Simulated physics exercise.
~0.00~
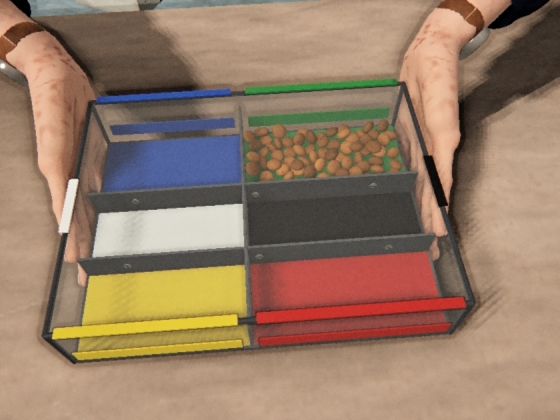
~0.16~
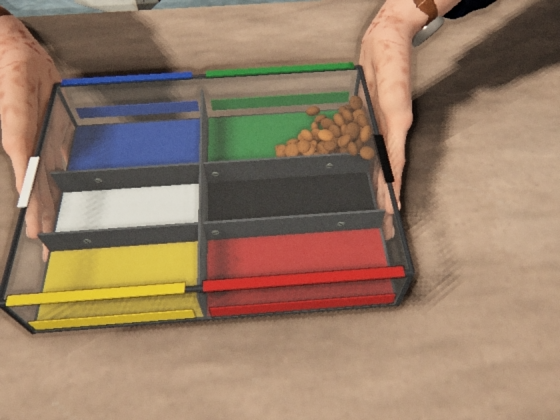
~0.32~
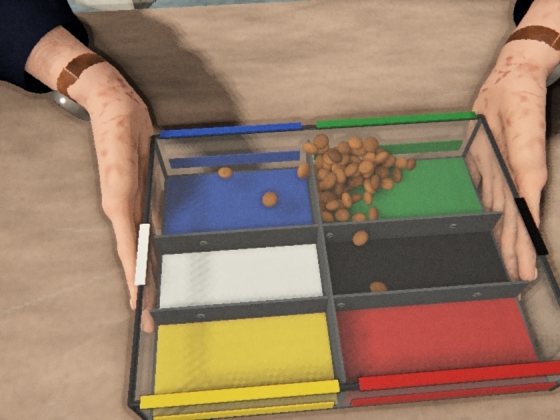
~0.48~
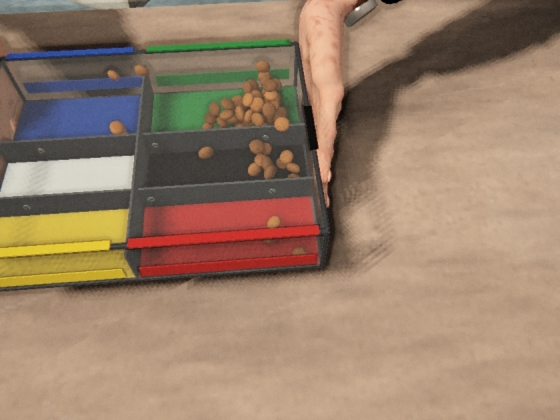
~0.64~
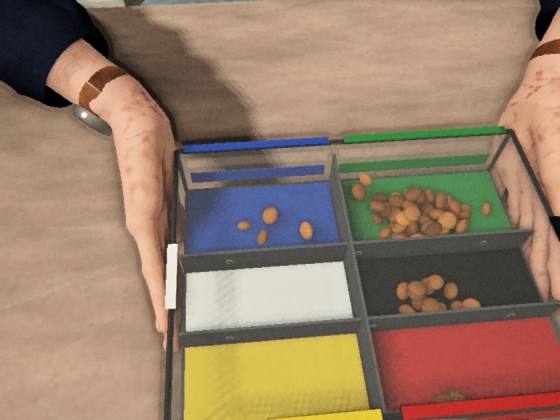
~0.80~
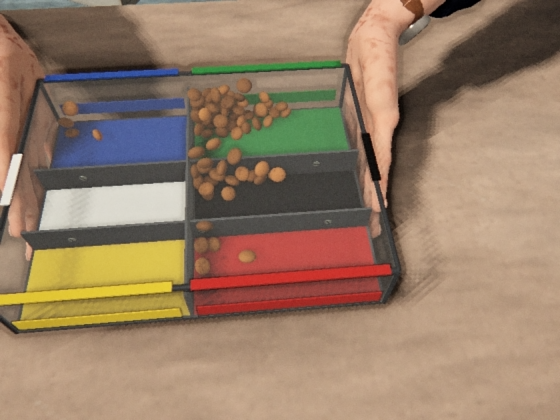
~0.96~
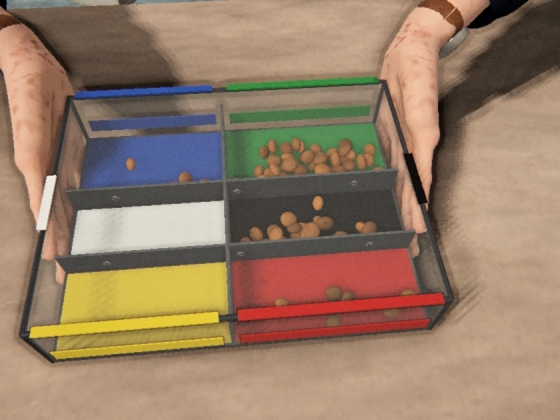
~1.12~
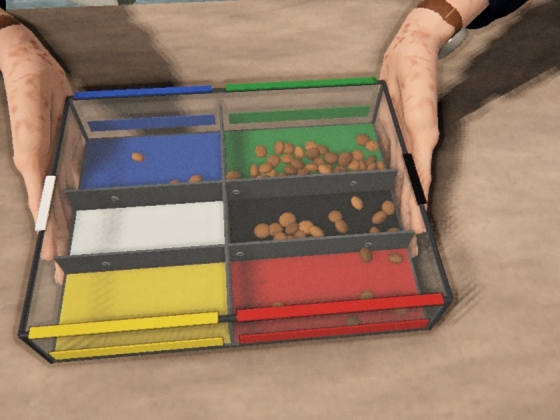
In this clip, two hands shake a clear-lidded box of coloured compartments, and brown kibble pieces piled in the green section scatter into the black, blue and red ones. At the end most remain in green, with some in black, few in red and blue, and none in white or yellow.
